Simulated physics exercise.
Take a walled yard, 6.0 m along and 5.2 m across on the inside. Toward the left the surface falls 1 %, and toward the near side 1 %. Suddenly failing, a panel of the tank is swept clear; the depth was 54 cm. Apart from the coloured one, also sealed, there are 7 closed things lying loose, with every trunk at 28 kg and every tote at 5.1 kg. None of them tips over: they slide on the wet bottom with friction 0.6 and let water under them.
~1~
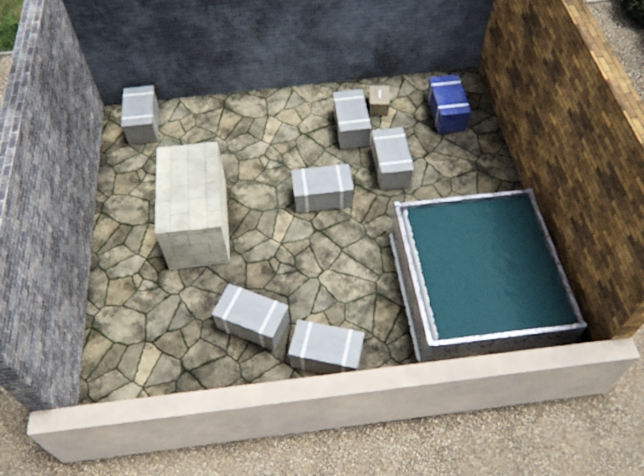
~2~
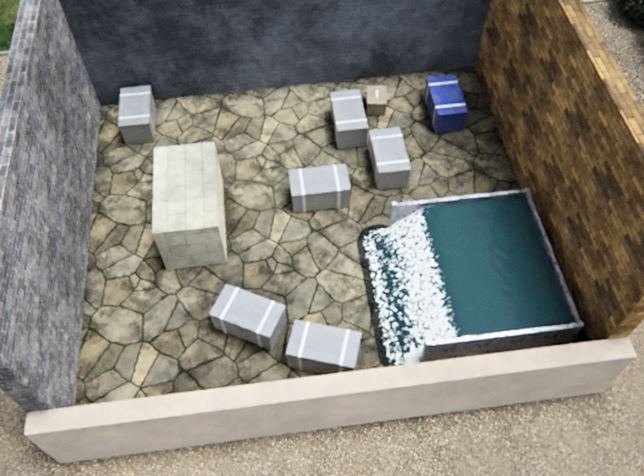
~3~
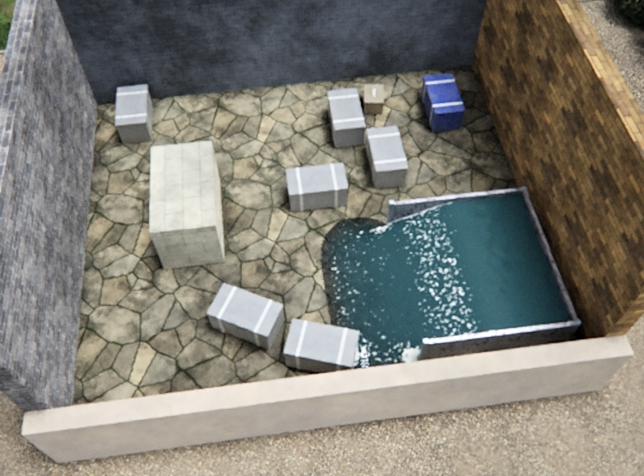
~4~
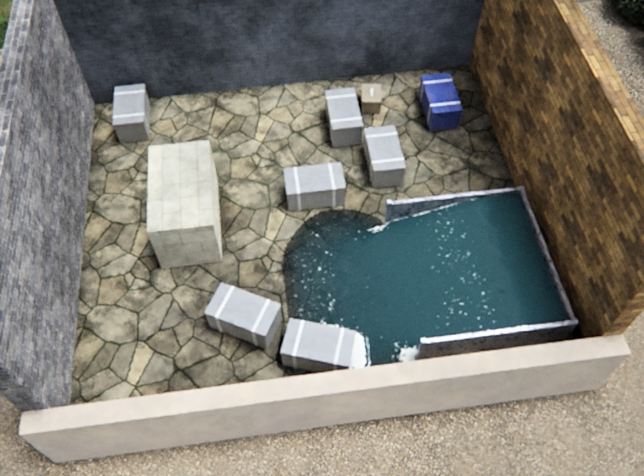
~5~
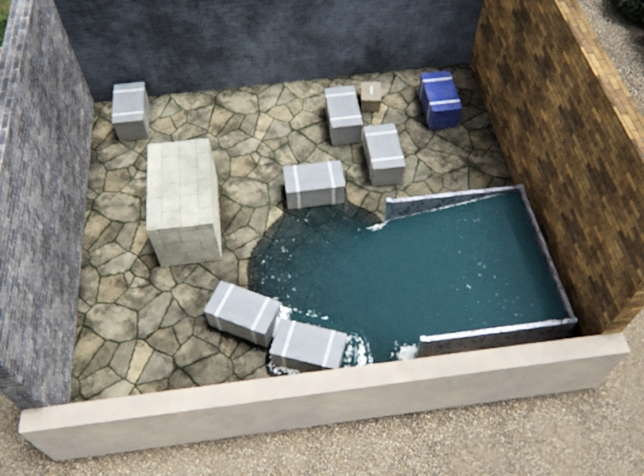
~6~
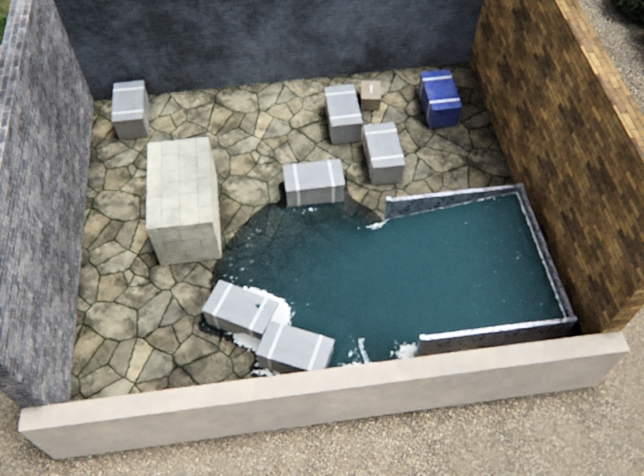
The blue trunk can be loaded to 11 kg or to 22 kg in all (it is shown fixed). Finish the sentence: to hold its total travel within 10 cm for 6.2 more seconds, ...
... the lower weight suffices.
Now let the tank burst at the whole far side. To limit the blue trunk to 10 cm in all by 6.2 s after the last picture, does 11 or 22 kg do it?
So no choice works.
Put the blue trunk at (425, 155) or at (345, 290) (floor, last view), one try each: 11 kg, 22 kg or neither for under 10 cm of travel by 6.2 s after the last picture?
Order kept: Light pick works, both picks fail.
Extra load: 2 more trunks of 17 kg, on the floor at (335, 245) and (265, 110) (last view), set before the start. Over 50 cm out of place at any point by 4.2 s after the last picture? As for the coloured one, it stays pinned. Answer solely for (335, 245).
It is more.
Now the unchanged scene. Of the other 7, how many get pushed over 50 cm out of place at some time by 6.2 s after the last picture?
My count gives 3.
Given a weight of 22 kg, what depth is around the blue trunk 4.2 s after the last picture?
Something like 0 centimetres.
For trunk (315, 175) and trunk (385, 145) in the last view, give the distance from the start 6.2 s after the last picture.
The first has moved 10 cm and the second 0 cm from the start.
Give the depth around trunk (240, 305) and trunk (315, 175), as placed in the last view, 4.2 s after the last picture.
I'd put it at 13 cm and 2 cm respectively.
Then, 0.6 s after the last picture the blue trunk would be 0 cm from its start with 11 kg and 0 cm from its start with 22 kg; 0 cm of water round it then.
Then, 2.3 s after the last picture the blue trunk would be 0 cm from its start with 11 kg and 0 cm from its start with 22 kg; 0 cm of water round it then.
Then, 4.2 s after the last picture the blue trunk would be 0 cm from its start with 11 kg and 0 cm from its start with 22 kg; 0 cm of water round it then.
Then, 6.2 s after the last picture the blue trunk would be 0 cm from its start with 11 kg and 0 cm from its start with 22 kg; 2 cm of water round it then.
